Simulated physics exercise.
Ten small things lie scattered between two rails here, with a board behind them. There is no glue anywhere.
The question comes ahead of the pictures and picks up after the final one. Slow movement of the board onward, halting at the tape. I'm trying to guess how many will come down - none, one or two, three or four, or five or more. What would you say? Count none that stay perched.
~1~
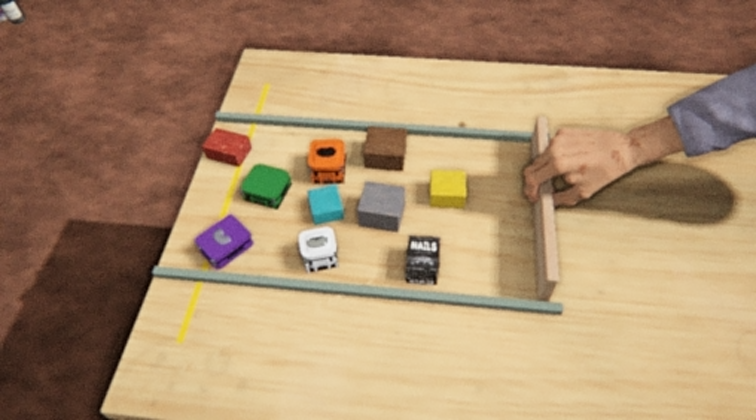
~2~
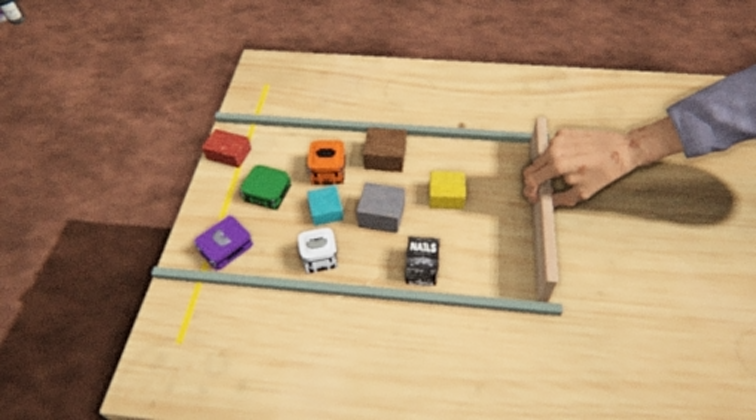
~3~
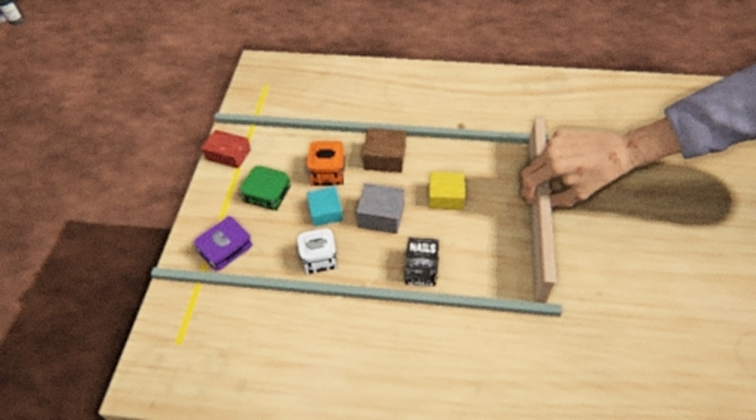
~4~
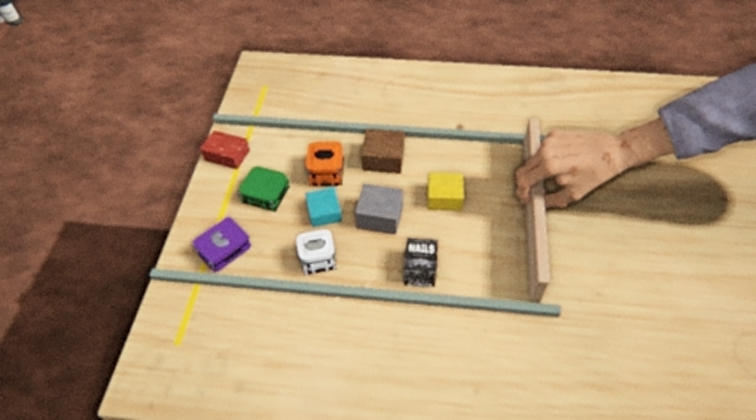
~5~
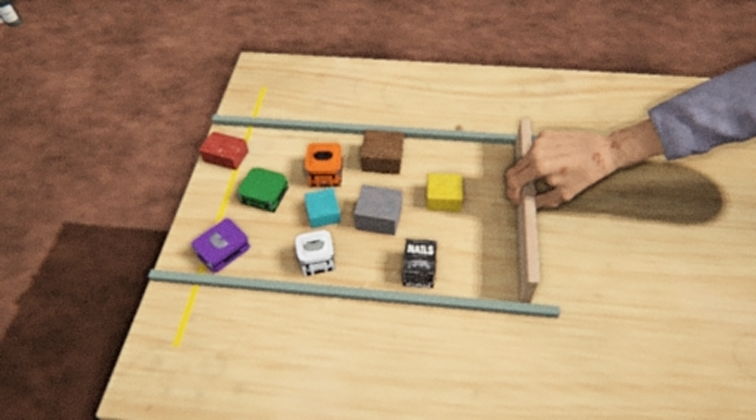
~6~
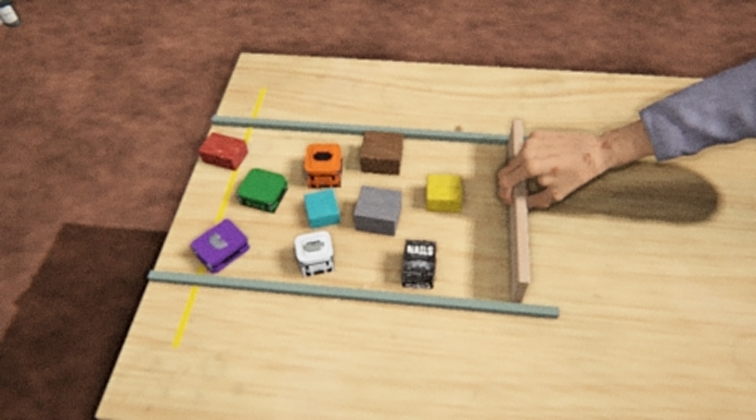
The push will most likely drop no fewer than five pieces.
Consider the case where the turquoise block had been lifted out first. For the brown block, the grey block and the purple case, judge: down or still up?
So: The brown block does not drop, the grey block does not drop, the purple case goes down.
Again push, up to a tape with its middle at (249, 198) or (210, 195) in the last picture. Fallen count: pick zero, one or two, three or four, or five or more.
Well, the first gives three or four and the second gives more than four.
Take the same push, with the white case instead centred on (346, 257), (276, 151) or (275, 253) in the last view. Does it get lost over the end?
Place by place, it holds its place, goes down, holds its place.
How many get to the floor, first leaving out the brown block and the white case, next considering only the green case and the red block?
4, then 3.
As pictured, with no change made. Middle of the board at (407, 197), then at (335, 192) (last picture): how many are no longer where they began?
First 4, then 8.
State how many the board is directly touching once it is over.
4 are in contact with it.
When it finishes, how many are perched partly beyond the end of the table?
Tally: 1.
A little later, none off yet; red block at rest near (224, 151); purple case at rest near (222, 247); green case at rest near (263, 191).
Next, none off yet; red block at rest near (224, 151); purple case shifted a little near (210, 248); green case shifted about its own width near (226, 193).
When it is over, the number that fall off is five or more; down, turquoise block, orange case, green case, purple case and red block.
